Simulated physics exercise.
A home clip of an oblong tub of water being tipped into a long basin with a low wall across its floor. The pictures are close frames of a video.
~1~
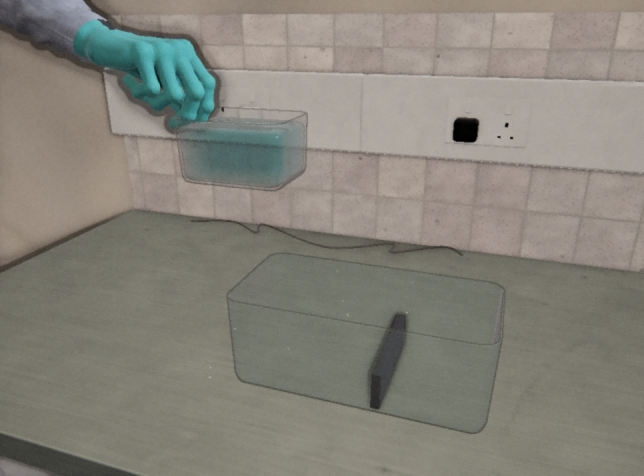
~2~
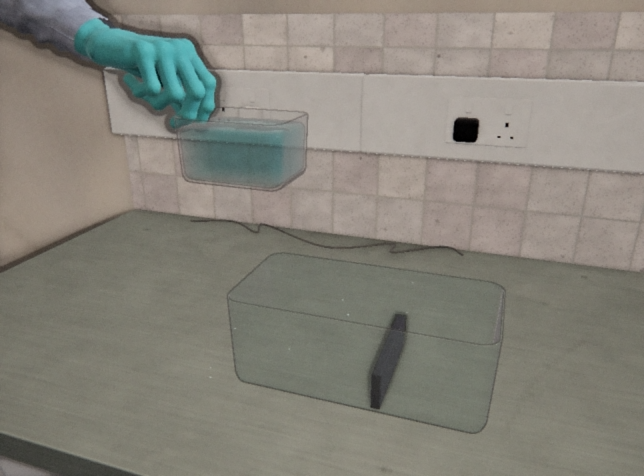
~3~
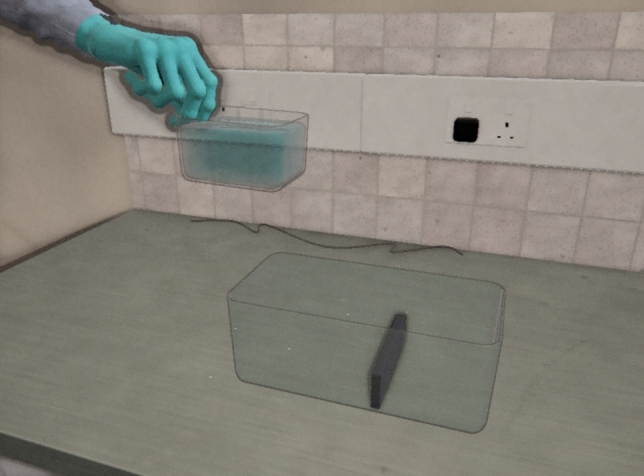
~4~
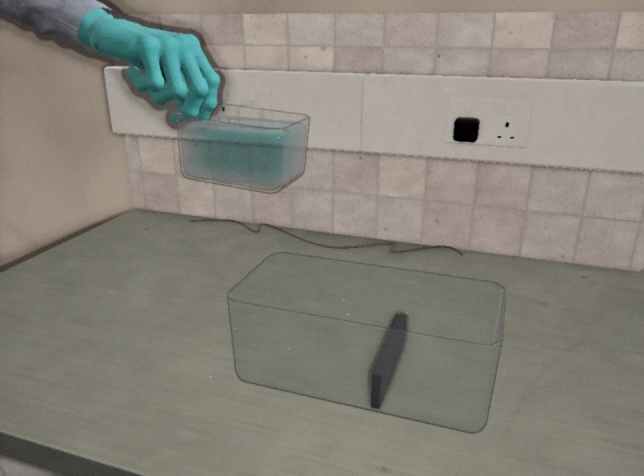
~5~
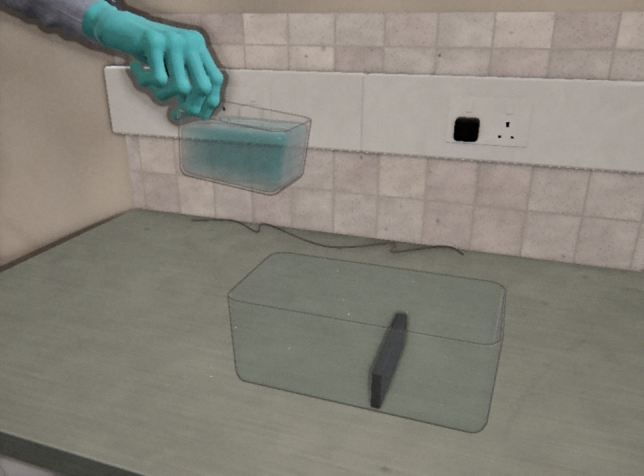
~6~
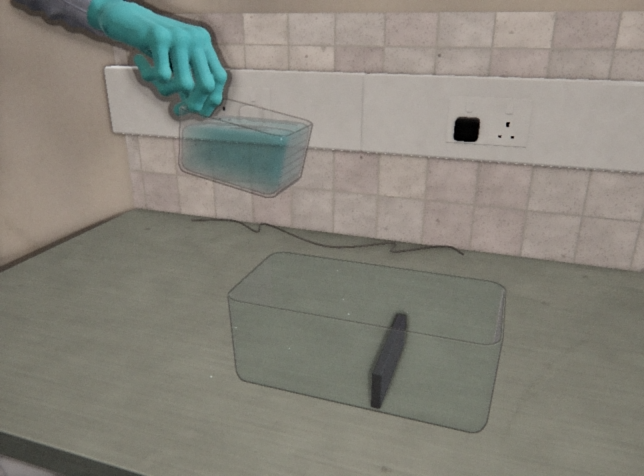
A gloved hand slowly tilts a clear tub of water slightly rightward above a long basin.
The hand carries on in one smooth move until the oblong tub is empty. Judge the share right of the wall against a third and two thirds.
It comes to under a third.
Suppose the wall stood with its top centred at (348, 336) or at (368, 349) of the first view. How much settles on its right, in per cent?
Roughly 70 per cent, and 50 per cent.
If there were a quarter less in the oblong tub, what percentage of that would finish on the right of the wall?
Near 5 %.
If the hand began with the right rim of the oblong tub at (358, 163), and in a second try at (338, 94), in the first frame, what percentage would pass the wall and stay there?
The first gives 70 %, the second 70 %.
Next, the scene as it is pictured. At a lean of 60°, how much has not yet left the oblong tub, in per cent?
About 60 per cent.
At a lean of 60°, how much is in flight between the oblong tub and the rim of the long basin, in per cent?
Near 30 %.
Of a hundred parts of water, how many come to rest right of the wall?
Roughly 5 in a hundred.
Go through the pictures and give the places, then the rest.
In the first picture, it leans 0°; its right rim is at (295, 120); the water meets the walls at (198, 122) and (296, 128); the long basin's rim runs from (250, 274) to (503, 314); the wall's top is at (390, 344).
In the second picture, it leans 0°; its right rim is at (296, 121); the water meets the walls at (199, 122) and (296, 129).
In the third picture, it leans 2°; its right rim is at (296, 122); the water meets the walls at (199, 122) and (297, 129).
In the fourth picture, it leans 4°; its right rim is at (297, 124); the water meets the walls at (200, 121) and (298, 129).
In the fifth picture, it leans 7°; its right rim is at (299, 127); the water meets the walls at (201, 120) and (298, 129).
In the sixth picture, it leans 11°; its right rim is at (300, 131); the water meets the walls at (202, 121) and (301, 130).
A moment on, the oblong tub is tipped part way and 58 per cent is still to pour, 10 is left of the wall and 0 right of it.
Next, the oblong tub is tipped on its side and 15 per cent is still to pour, 72 is left of the wall and 1 right of it.
Then the oblong tub is tipped on its side and 3 per cent is still to pour, 90 is left of the wall and 2 right of it.
Later the oblong tub is tipped on its side and 1 per cent is still to pour, 94 is left of the wall and 3 right of it.
At rest 95 per cent lies left of the wall, 3 right of it and 1 outside.
